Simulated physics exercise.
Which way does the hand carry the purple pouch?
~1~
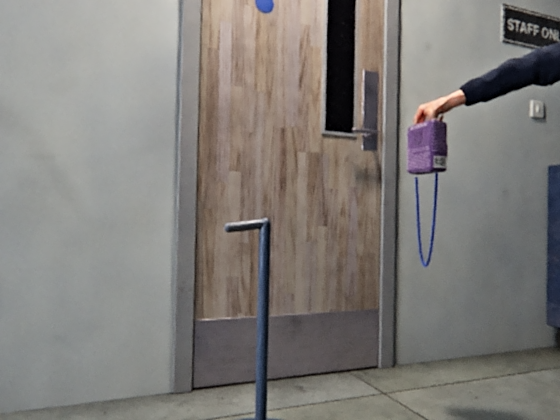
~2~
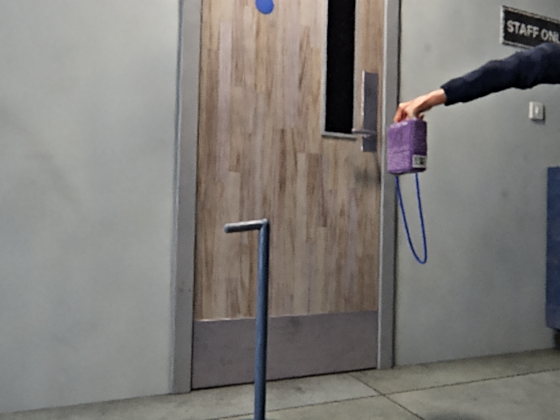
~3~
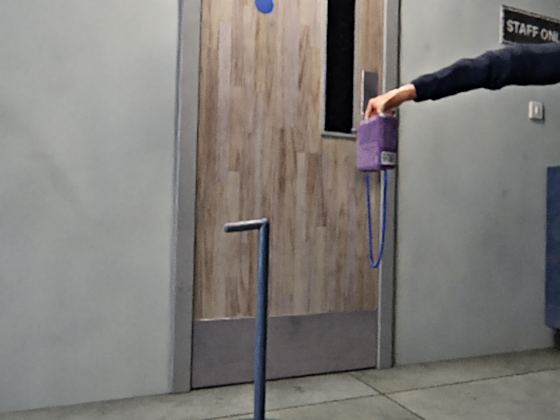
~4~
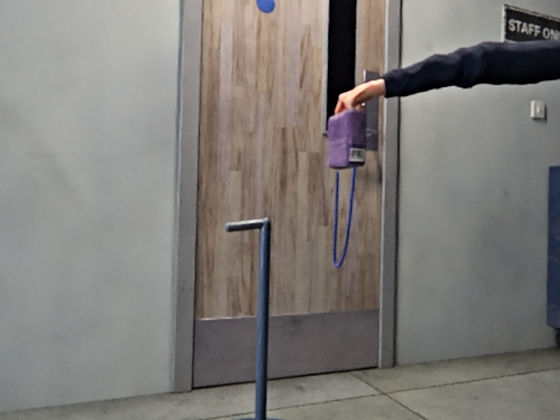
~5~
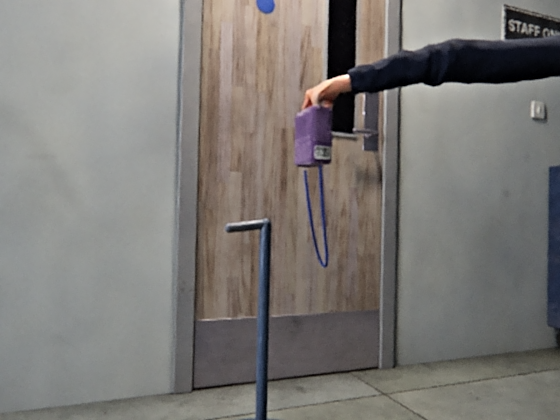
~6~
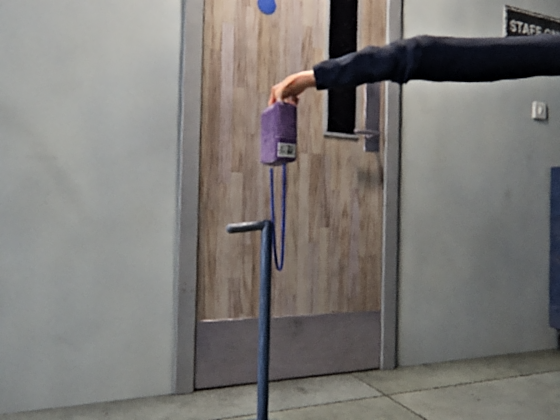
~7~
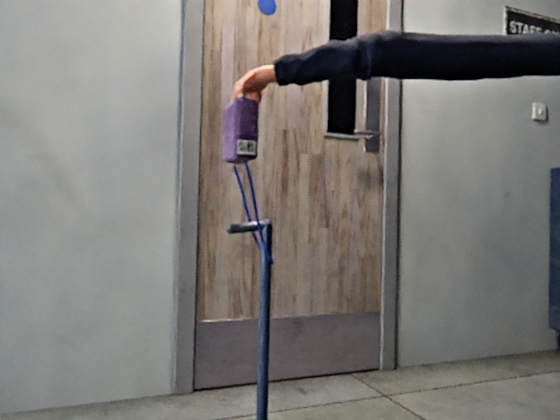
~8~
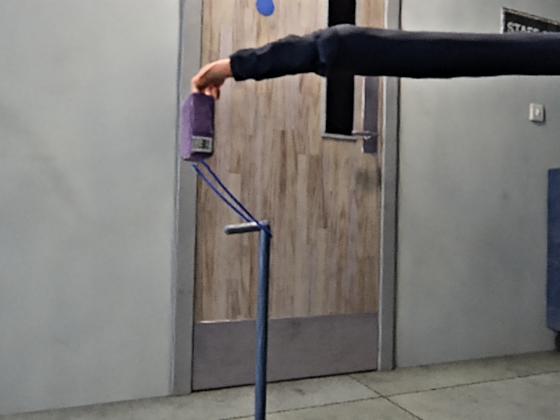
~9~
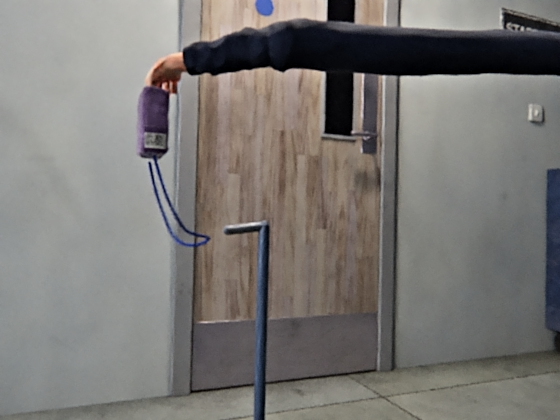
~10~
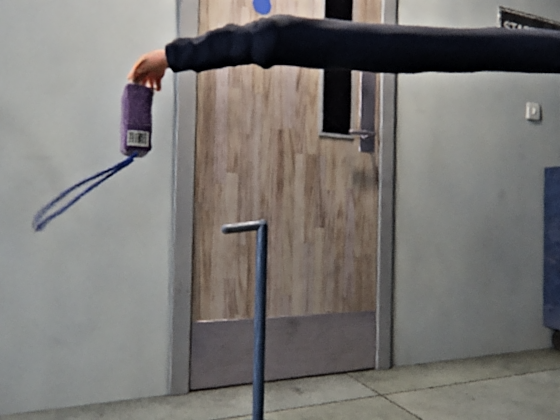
The hand carries the purple pouch to the left, going over and past the post.
